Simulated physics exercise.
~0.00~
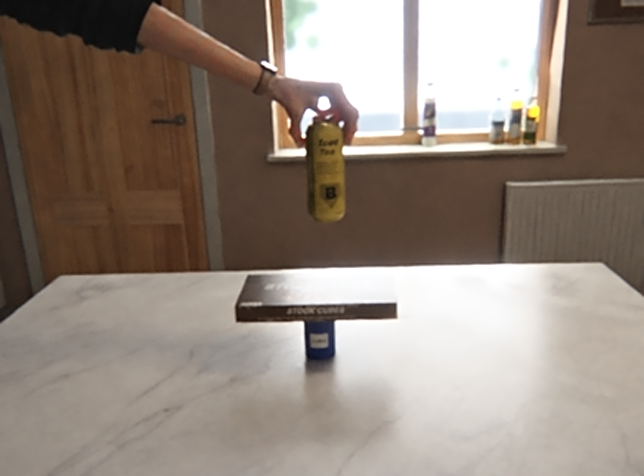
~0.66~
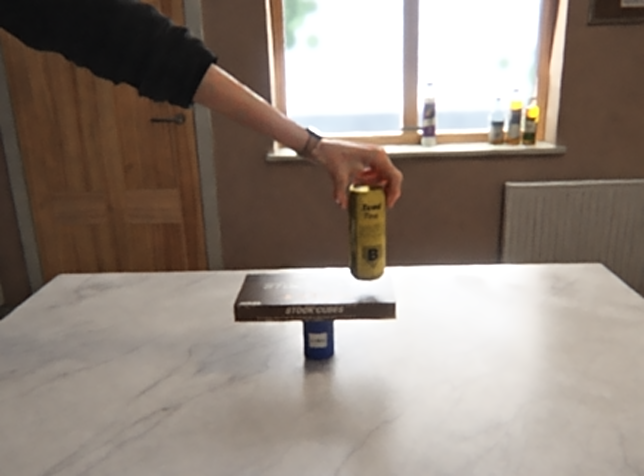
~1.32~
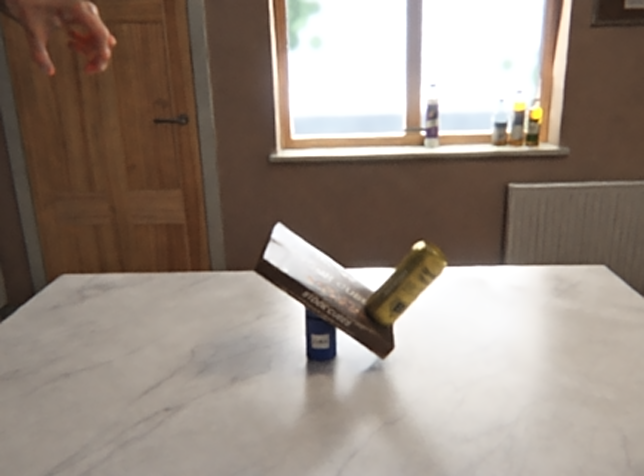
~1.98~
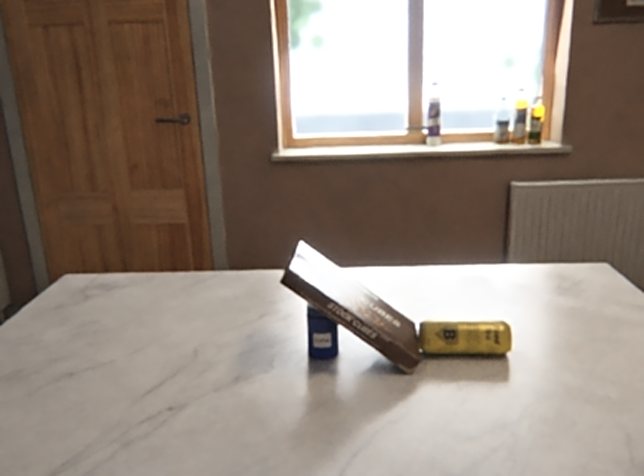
A hand lowered a yellow can onto the right end of a brown packet balanced on a blue jar and let go, and the packet tipped, leaving the can on its side on the table and the packet leaning against the jar.
